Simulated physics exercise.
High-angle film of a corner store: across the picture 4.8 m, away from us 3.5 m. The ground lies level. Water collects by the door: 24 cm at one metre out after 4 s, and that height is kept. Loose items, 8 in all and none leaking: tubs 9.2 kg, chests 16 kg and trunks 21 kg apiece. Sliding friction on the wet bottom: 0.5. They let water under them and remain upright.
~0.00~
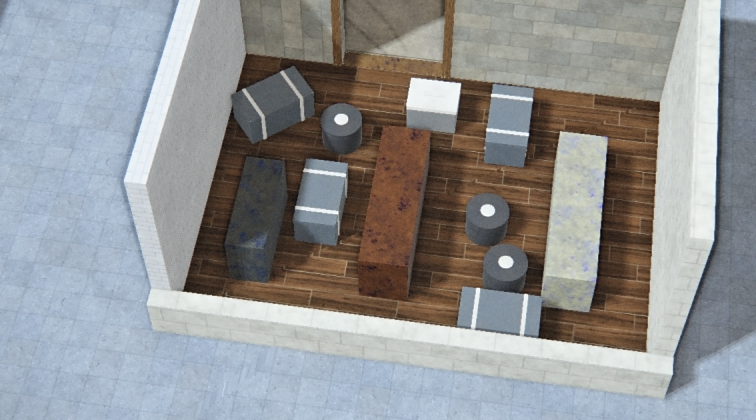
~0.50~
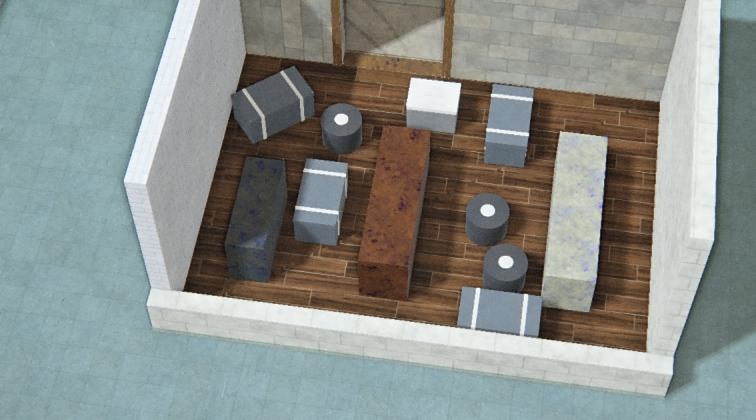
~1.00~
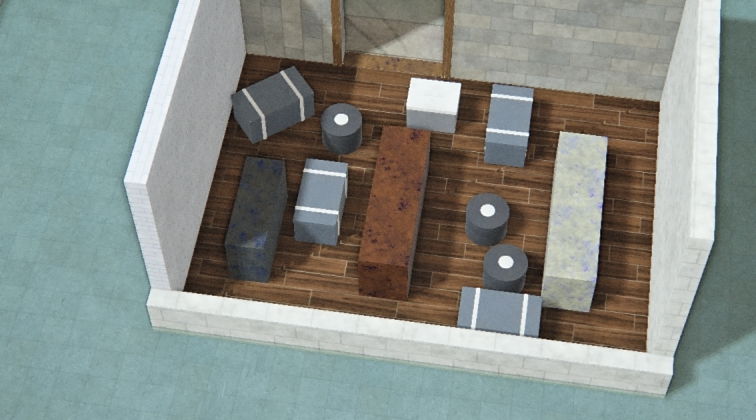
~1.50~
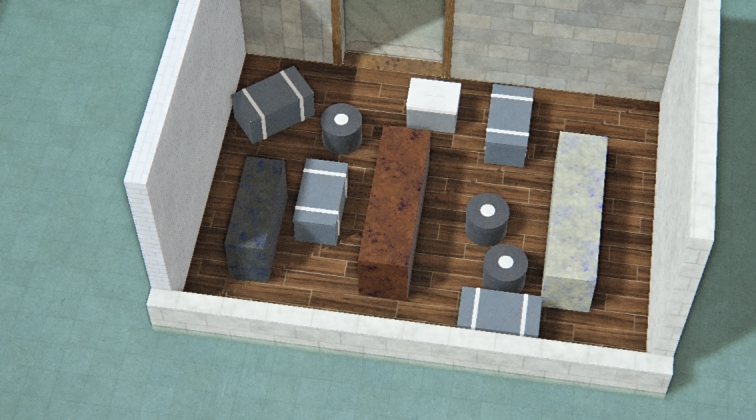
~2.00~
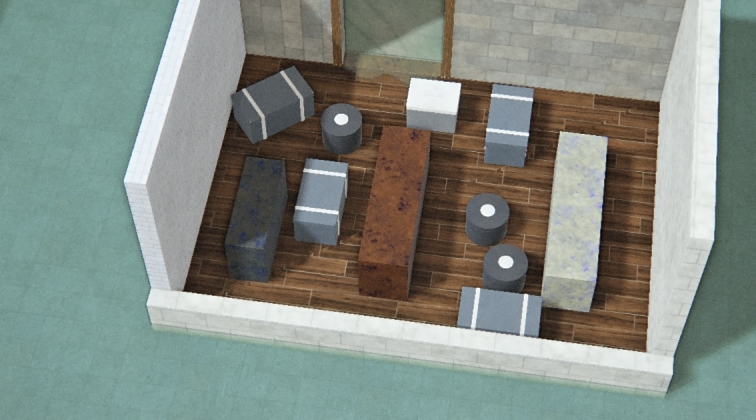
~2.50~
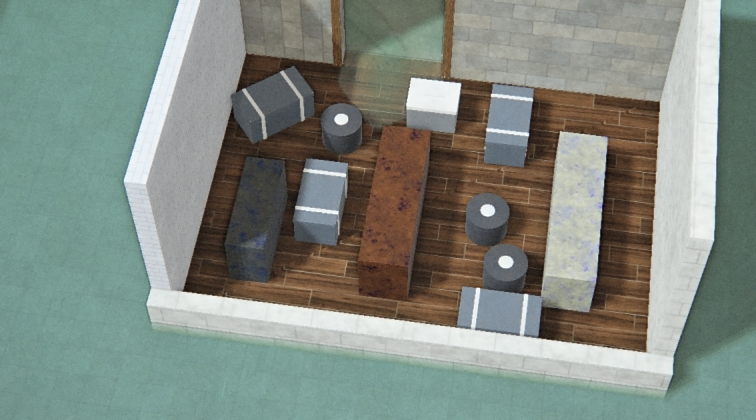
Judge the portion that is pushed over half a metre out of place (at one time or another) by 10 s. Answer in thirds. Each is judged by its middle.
Two thirds or more.
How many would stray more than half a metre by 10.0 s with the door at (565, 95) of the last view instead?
The answer then is 3.
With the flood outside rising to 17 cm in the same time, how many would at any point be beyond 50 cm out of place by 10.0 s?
So the tally would be 3.
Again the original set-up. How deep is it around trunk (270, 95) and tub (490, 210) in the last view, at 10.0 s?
Some 12 cm at the first, some 8 cm at the second.
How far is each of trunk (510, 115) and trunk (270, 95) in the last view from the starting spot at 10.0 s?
Respectively 40 and 60 cm.
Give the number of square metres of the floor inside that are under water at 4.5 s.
My estimate is roughly 6.0 m2.
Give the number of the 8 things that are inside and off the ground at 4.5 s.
I'd say 0 of them.
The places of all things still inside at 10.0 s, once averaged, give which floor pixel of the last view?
Centred roughly on (438, 220).
After 3.5 s 0 of 8 are over 50 cm from their spots; 0 afloat.
After 4.5 s 2 of 8 are over 50 cm from their spots; 0 afloat.
After 7.0 s 3 of 8 are over 50 cm from their spots; 3 afloat.
After 10.0 s 5 of 8 are over 50 cm from their spots, and 6 have been at some point; 7 afloat.
